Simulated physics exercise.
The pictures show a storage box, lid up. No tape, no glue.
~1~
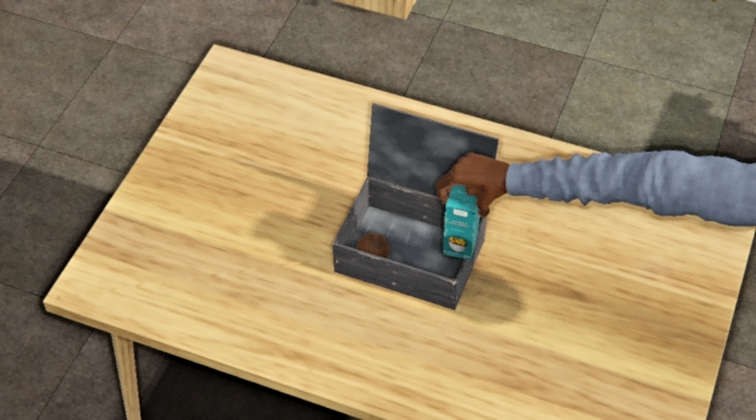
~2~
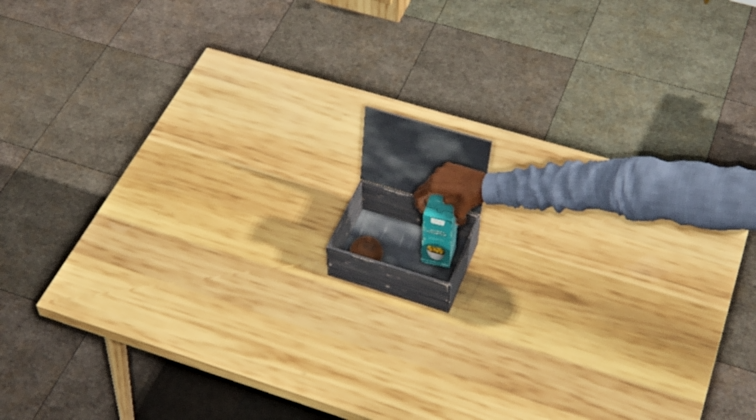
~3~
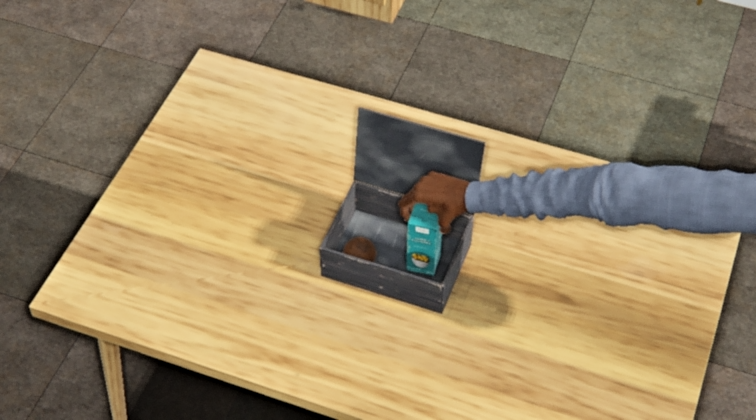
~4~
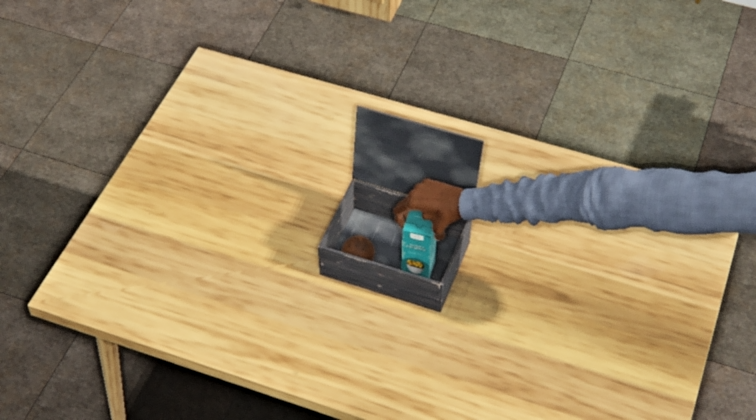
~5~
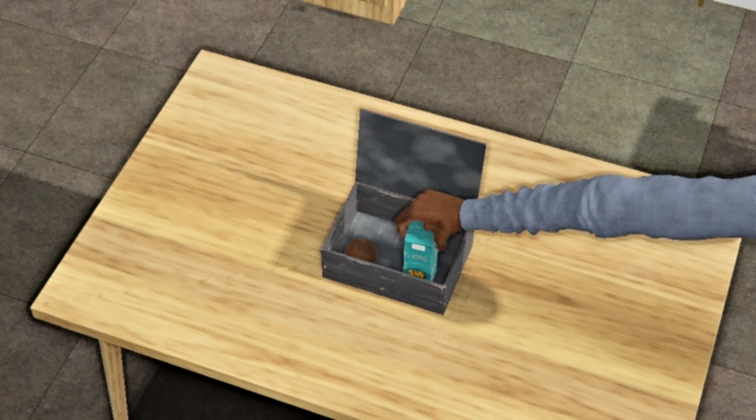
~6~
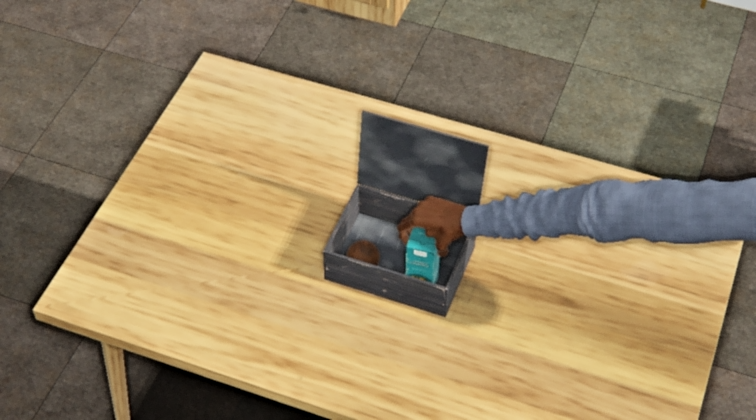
Turquoise carton gripped by a hand moving slightly left, then lowering into an open dark storage box on a wooden table.
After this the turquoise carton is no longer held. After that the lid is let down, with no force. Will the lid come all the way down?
Outcome: The lid stays ajar.
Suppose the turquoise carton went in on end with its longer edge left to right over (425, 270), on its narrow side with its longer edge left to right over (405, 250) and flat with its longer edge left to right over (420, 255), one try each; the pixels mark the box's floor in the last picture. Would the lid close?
First try: It stays ajar; second try: It closes; third try: It closes.
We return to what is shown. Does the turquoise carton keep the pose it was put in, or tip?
The turquoise carton stays as placed.
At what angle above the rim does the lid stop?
About 30°.
Then, 1.10 s past the last view, lid starting down.
Then, 1.50 s past the last view, lid 65° above the rim.
Then, 1.80 s past the last view, lid 40° above the rim.
Finally, lid 32° above the rim; both still in place. Final places as the last picture's camera would see them, turquoise carton near (423, 262).
